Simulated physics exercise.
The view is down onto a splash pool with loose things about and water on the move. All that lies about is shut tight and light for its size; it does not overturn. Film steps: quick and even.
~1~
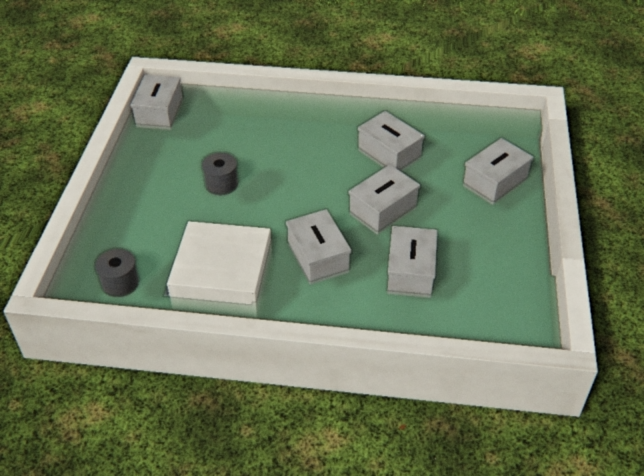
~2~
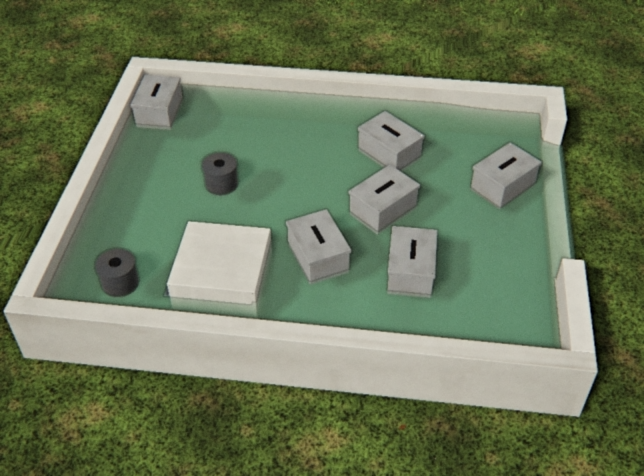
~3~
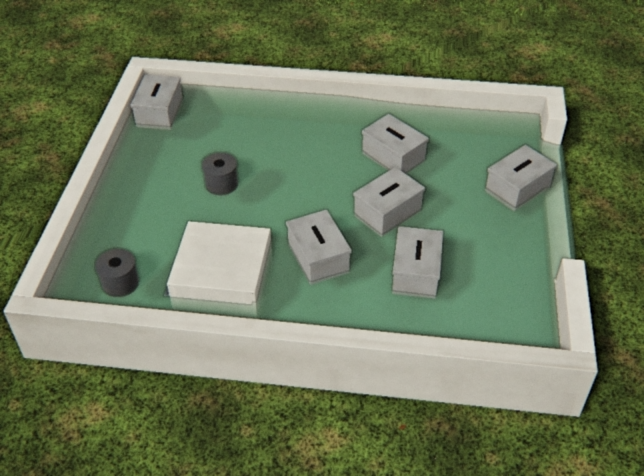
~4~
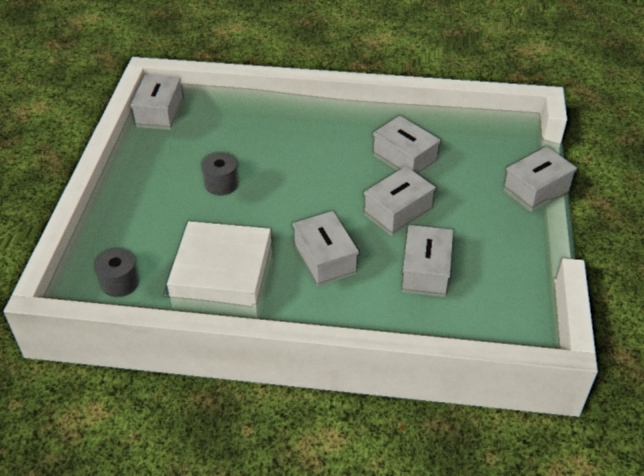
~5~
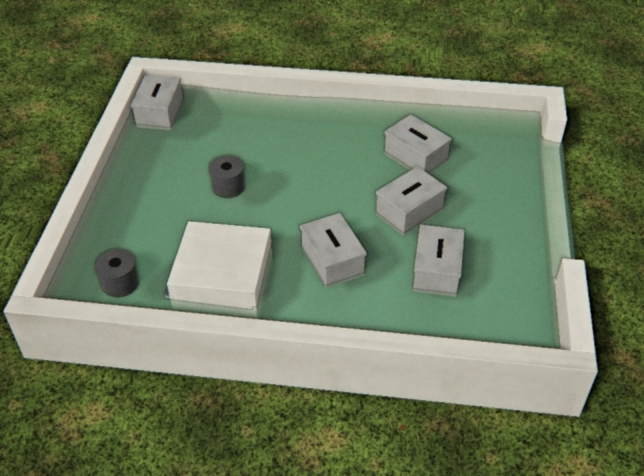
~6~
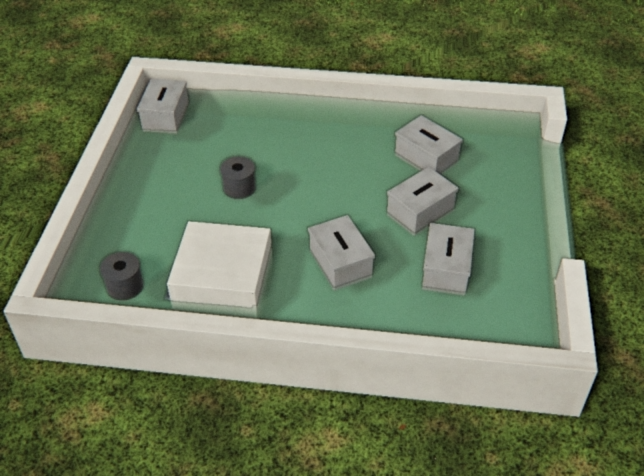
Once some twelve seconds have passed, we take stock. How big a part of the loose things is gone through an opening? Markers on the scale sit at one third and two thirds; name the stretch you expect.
By the look of it, the outflow takes one third to two thirds of the stuff.
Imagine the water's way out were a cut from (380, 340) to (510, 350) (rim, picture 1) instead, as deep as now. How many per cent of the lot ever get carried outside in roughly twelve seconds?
I'd call it 40 per cent.
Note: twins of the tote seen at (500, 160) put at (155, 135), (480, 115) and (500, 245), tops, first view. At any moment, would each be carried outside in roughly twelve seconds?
Going one by one, I'd say it doesn't leave, then it leaves, then it leaves.
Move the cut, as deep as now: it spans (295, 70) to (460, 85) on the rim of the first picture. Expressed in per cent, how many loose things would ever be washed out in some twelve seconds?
Estimate: Around 20 per cent.
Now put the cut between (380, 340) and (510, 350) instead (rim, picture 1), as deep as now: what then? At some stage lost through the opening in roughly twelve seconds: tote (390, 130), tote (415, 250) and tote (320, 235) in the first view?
The three read no escape, escape and escape, respectively.
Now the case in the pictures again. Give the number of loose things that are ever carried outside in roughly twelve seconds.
The count is 4.
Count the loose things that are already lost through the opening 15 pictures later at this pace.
By then the total stands at 4.
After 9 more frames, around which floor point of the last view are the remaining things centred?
Near (349, 234).
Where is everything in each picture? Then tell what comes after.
A tote at (391, 132), afloat; a tote at (385, 188), afloat; 0 of 8 have shifted, in the first frame.
A tote at (391, 132) floats; a tote at (385, 188), afloat; 1 of 8 have shifted, in the second frame.
A tote at (395, 134), afloat; a tote at (389, 190), afloat, close to its start; 1 of 8 have shifted, in the third frame.
A tote at (407, 136) floats, close to its start; a tote at (400, 190) floats, close to its start; 4 of 8 have shifted, in the fourth frame.
A tote at (418, 135), afloat, close to its start; a tote at (412, 190) floats, close to its start; 5 of 8 have shifted, in the fifth frame.
A tote at (429, 136), afloat, close to its start; a tote at (423, 190) floats, close to its start; 6 of 8 have shifted, in the sixth frame.
A moment on, 1 of 8 are out; 7 afloat.
Next, 1 of 8 are out; 7 afloat.
Later, 4 of 8 are out; 4 afloat.
In the end, 4 of 8 are out; 4 afloat.
